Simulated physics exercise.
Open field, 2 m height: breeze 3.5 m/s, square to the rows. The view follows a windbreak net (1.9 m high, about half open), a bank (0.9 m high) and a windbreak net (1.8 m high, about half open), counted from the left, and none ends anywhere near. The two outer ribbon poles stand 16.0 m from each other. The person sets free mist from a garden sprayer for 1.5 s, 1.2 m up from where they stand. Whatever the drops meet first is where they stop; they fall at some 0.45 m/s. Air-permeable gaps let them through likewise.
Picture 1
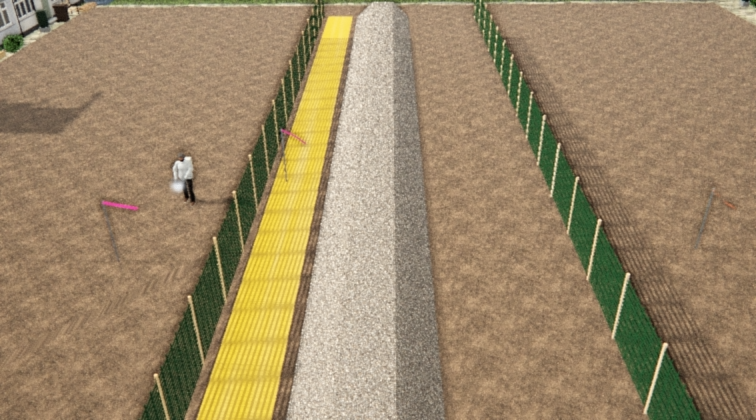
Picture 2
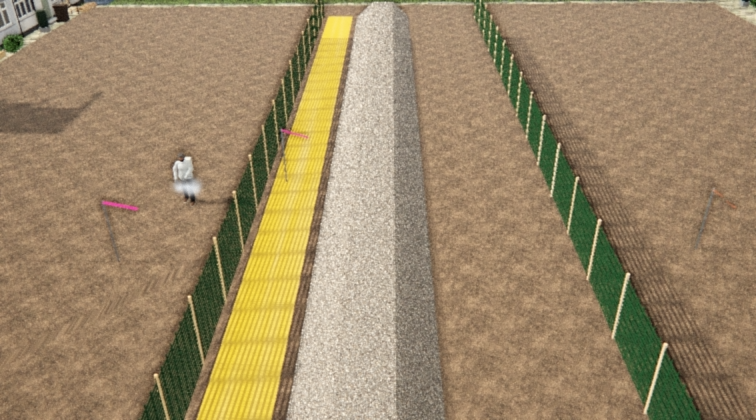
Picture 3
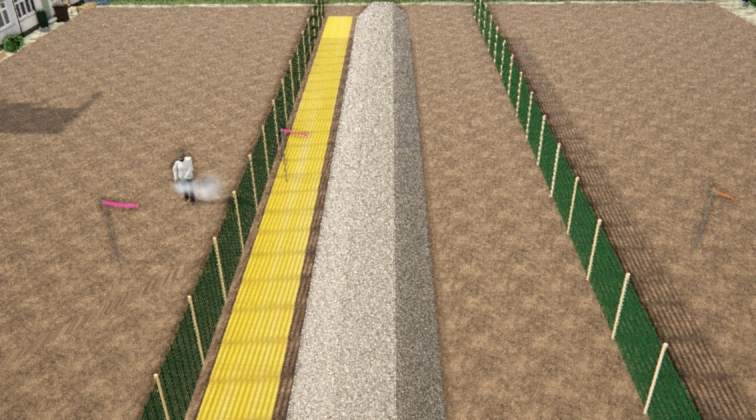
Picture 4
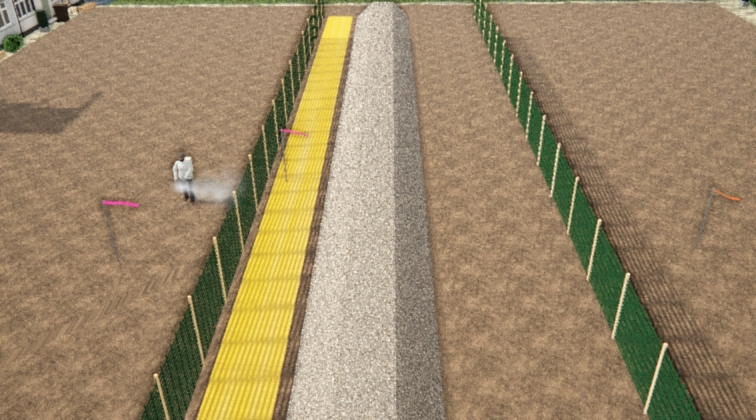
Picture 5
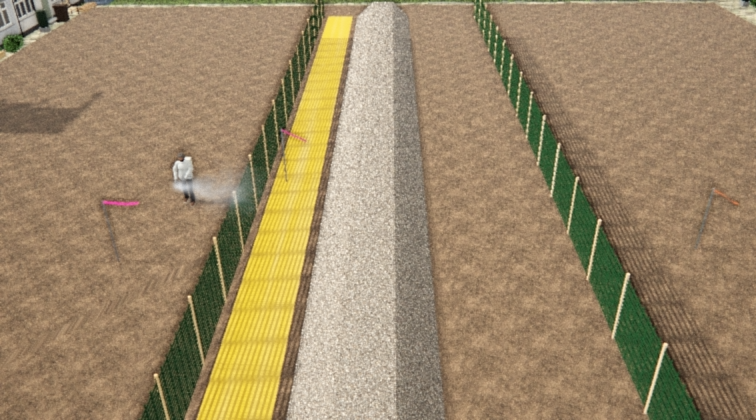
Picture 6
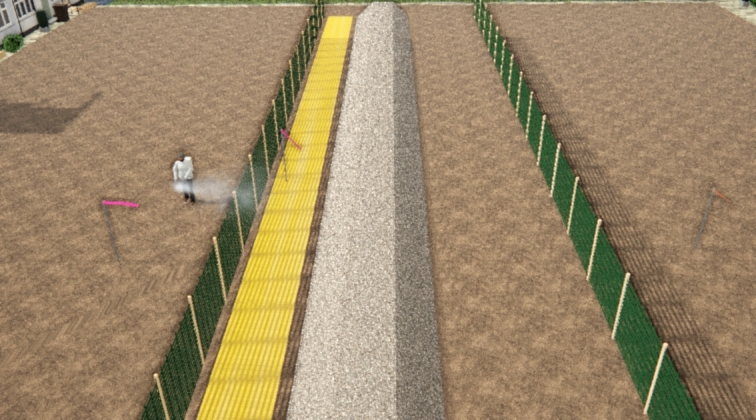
A person in white sprays a pale mist that drifts right toward the left green net.
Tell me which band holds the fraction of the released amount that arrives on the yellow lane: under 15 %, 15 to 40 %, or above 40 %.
That fraction is from 15 to 40 %.
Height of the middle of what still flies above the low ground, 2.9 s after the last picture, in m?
The middle sits around 1.2 m above the low ground.
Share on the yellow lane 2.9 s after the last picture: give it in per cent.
Share: Around 25 percent.
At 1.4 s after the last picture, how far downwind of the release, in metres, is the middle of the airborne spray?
I'd put it at close to 3.0 metres.
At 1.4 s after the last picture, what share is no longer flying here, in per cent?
About 20 %.
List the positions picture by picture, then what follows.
In the first picture, the left ribbon ends at (137, 209), leaning 80 degrees to the right, the spray in the air spans x = 170 to 180 around y = 185 and it comes from (178, 184).
In the second picture, the spray in the air spans x = 175 to 200 around y = 185 and the yellow one passes (280, 247).
In the third picture, the inner ribbon ends at (309, 135), leaning 75 degrees to the right, the spray in the air spans x = 180 to 220 around y = 185 and the top of the left windbreak net crosses (247, 164).
In the fourth picture, the left ribbon ends at (138, 206), leaning 85 degrees to the right, the spray in the air spans x = 180 to 235 around y = 190 and the yellow one passes (291, 203).
In the fifth picture, the spray in the air spans x = 180 to 250 around y = 190.
In the sixth picture, the inner ribbon ends at (301, 150), leaning 40 degrees to the right, the spray in the air spans x = 180 to 265 around y = 190 and the top of the left windbreak net crosses (247, 164).
Then, 1.4 s after the last picture, 20 % is no longer flying here, and 10 % lies on the yellow lane; the middle of what still flies is 0.9 m above the low ground, near (284, 195).
Then, 2.9 s after the last picture, 50 % is no longer flying here, and 23 % lies on the yellow lane; the middle of what still flies is 1.2 m above the low ground, near (356, 182).
Then, 6.9 s after the last picture, 80 % is no longer flying here, and 24 % lies on the yellow lane; the middle of what still flies is 1.0 m above the low ground, near (610, 190).
Then, 18.9 s after the last picture, 99 % is no longer flying here, and 24 % lies on the yellow lane.
Then, 43.9 s after the last picture, 100 % is no longer flying here, and 24 % lies on the yellow lane.
